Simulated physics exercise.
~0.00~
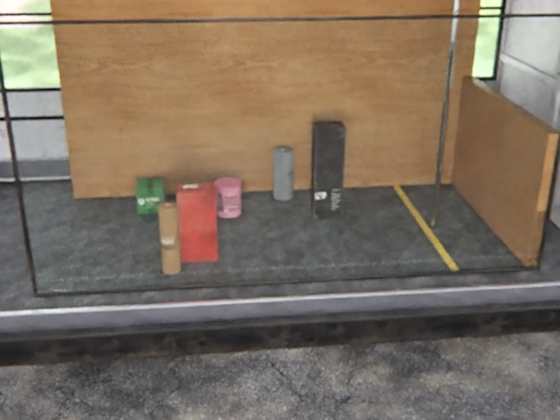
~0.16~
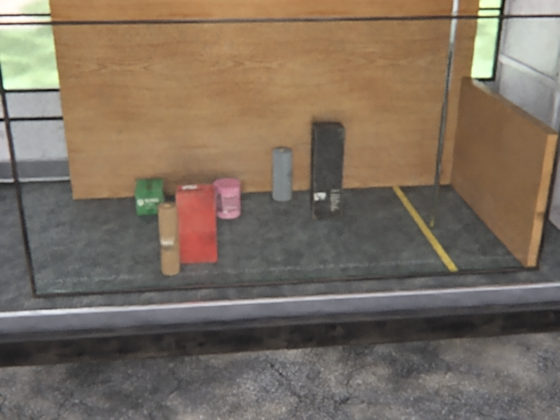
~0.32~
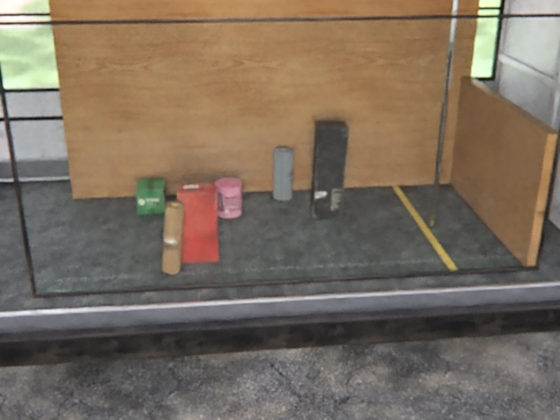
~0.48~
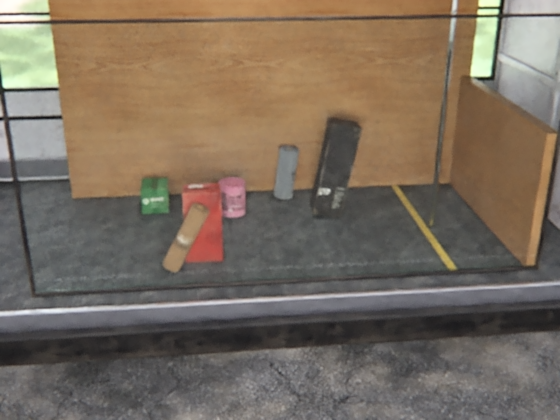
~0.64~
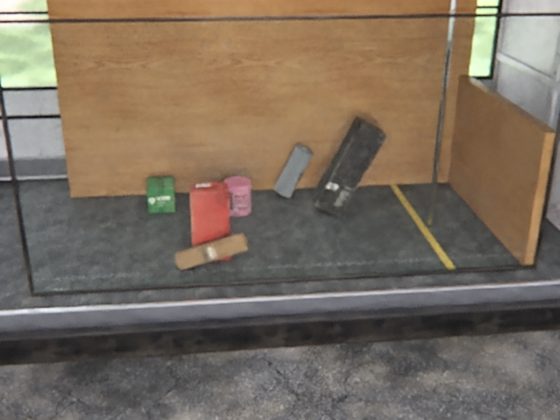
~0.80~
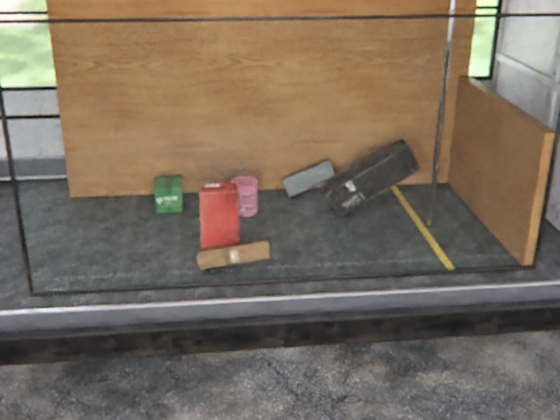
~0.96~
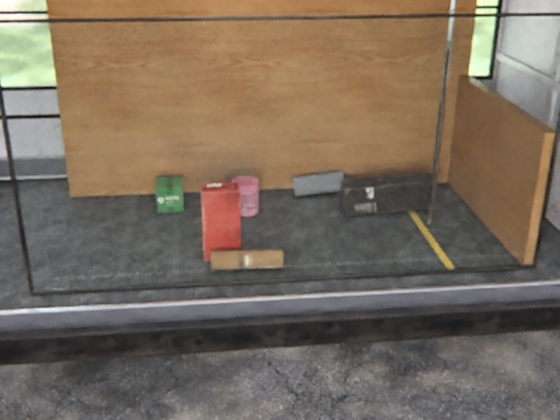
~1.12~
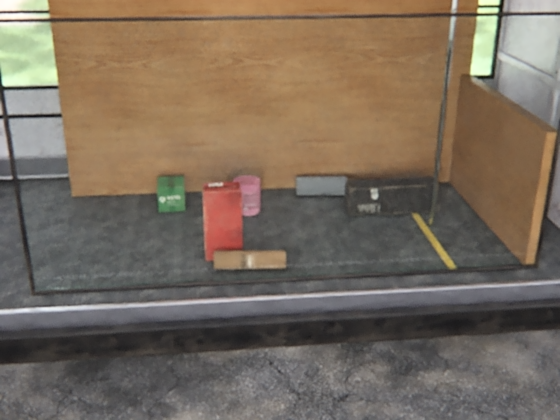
To begin with, a brown roll, a red tall box, a green carton, a pink bucket, a grey roll and a black tall box stand on a dark floor before a wooden panel, with a yellow line to the right. The brown roll and the black box start to lean right, while the red box, carton and bucket slide slightly that way. Next the brown roll drops onto its side, and the grey roll and black box tip further. Both then topple flat toward the right. Finally everything settles, with the red box and bucket still upright.
